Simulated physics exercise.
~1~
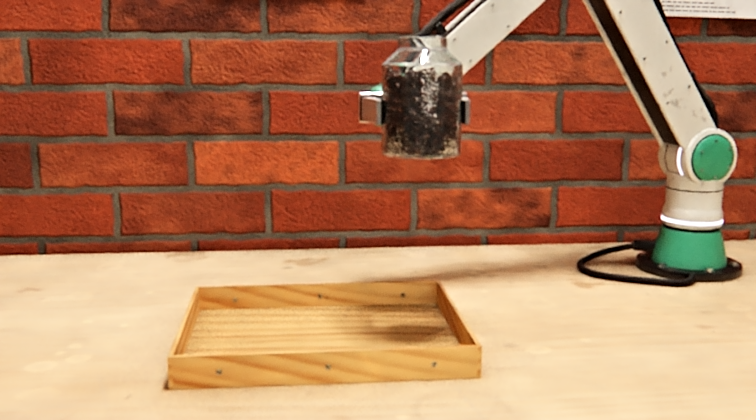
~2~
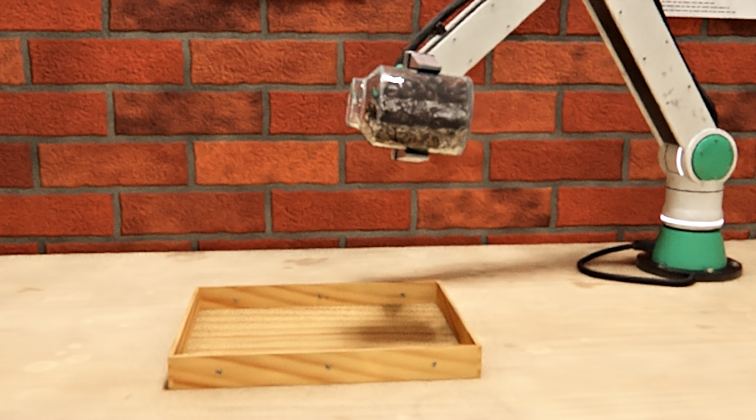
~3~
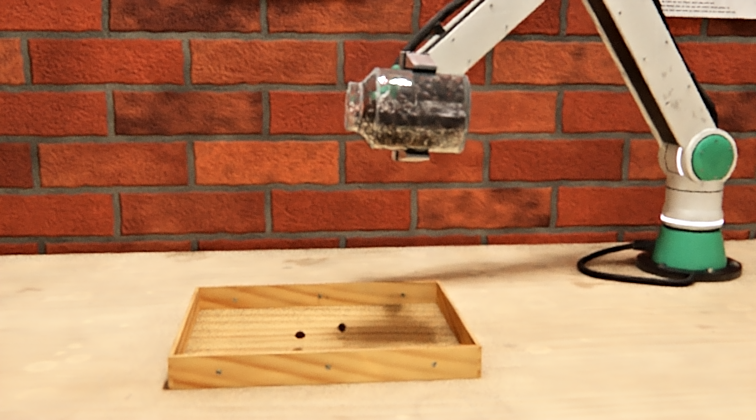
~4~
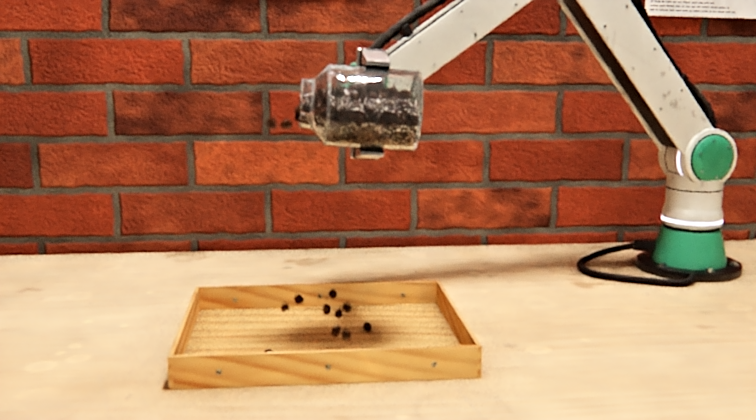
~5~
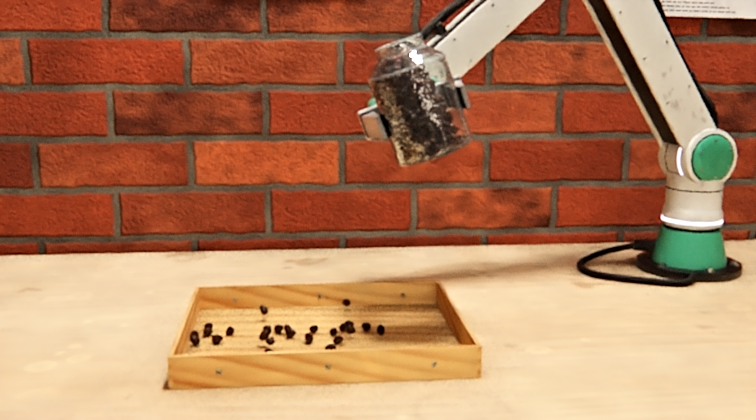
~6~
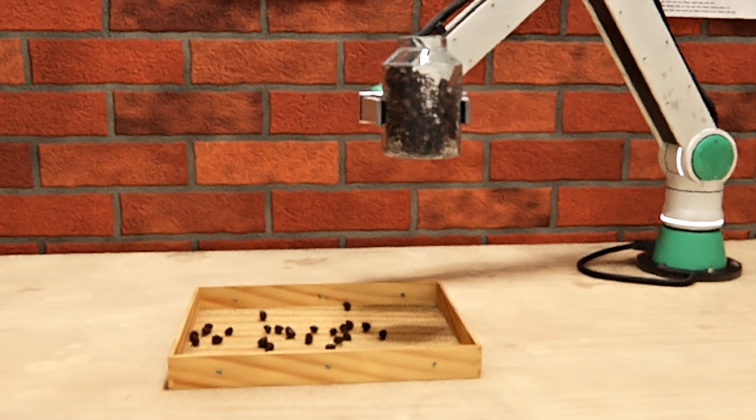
The clip opens with a robot arm with green joints holding a clear jar of dark beans upright above a shallow, empty wooden tray, in front of a red brick wall. The gripper tips the jar to the left until it lies on its side. A couple of beans drop into the tray, and then the jar shifts left as more tumble out of its mouth. The arm brings the jar back to the right and begins turning it upright, leaving beans scattered across the tray. It ends upright, still holding most of its beans, above the small scattering below.
